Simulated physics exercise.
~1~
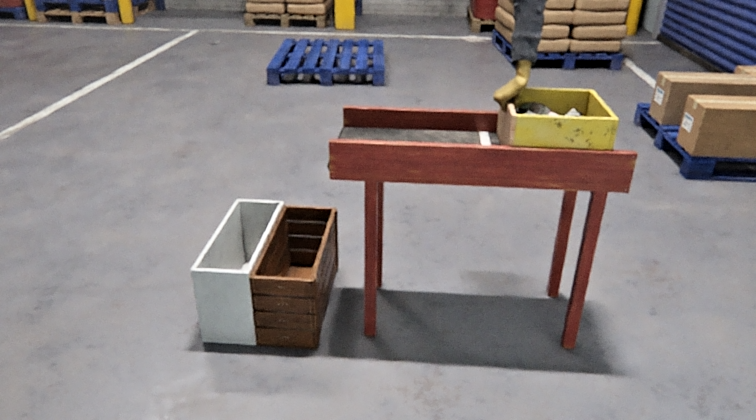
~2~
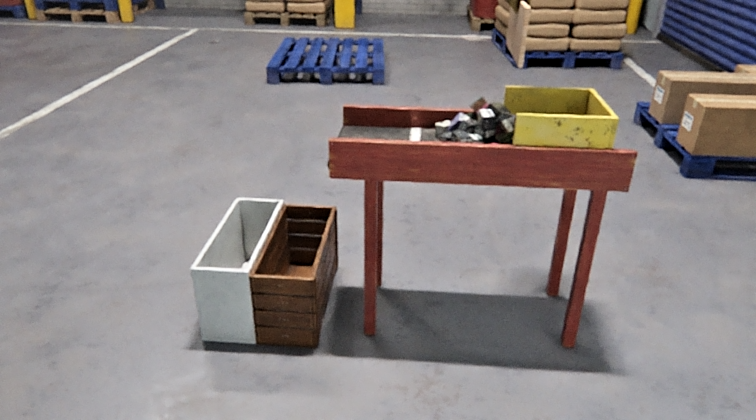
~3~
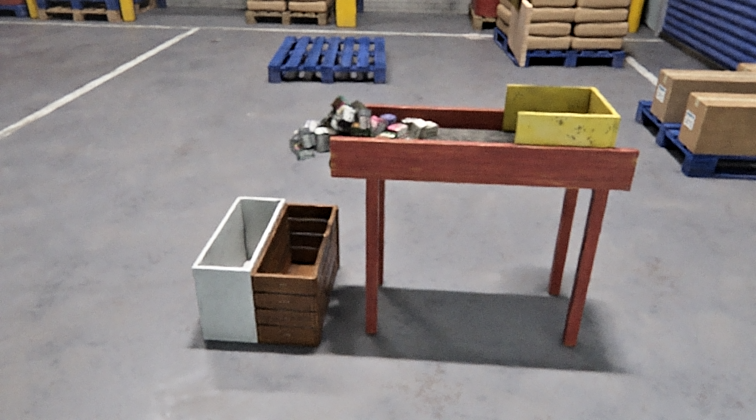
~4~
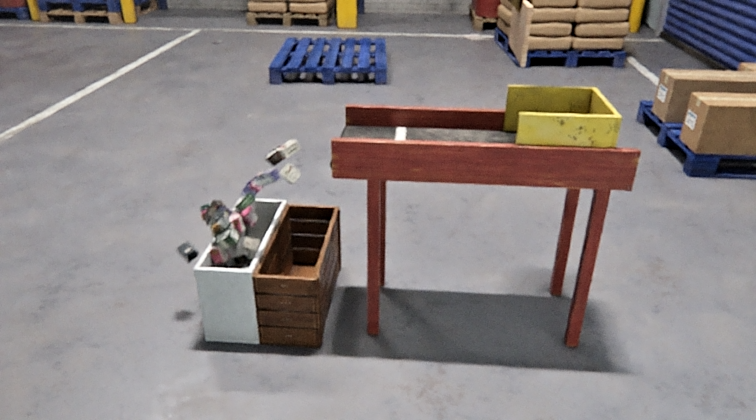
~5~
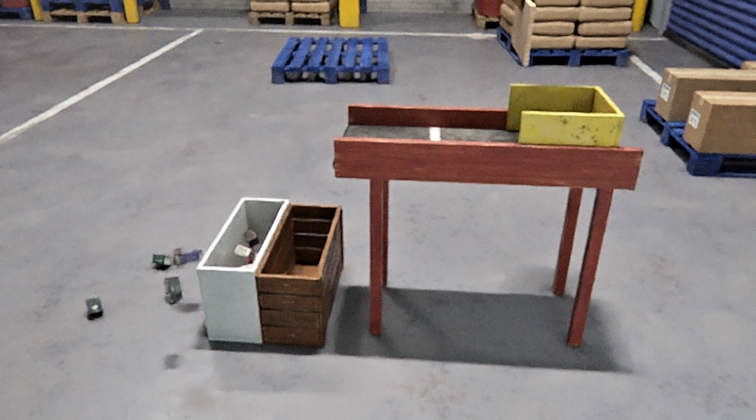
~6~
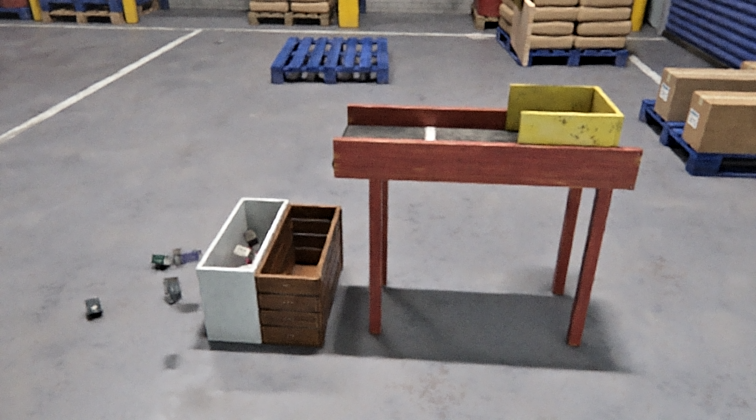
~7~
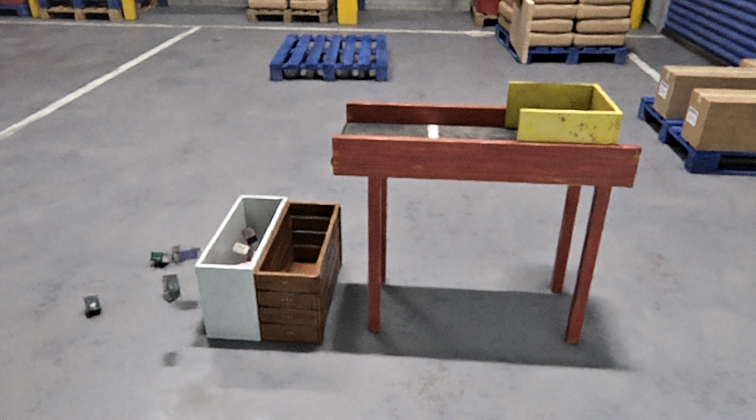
A loose heap of small cartons rode left out of a yellow pen along a red-sided belt and flew off its end, clearing the brown wooden tote; most dropped into the white box, while a few ended up on the floor beyond it.
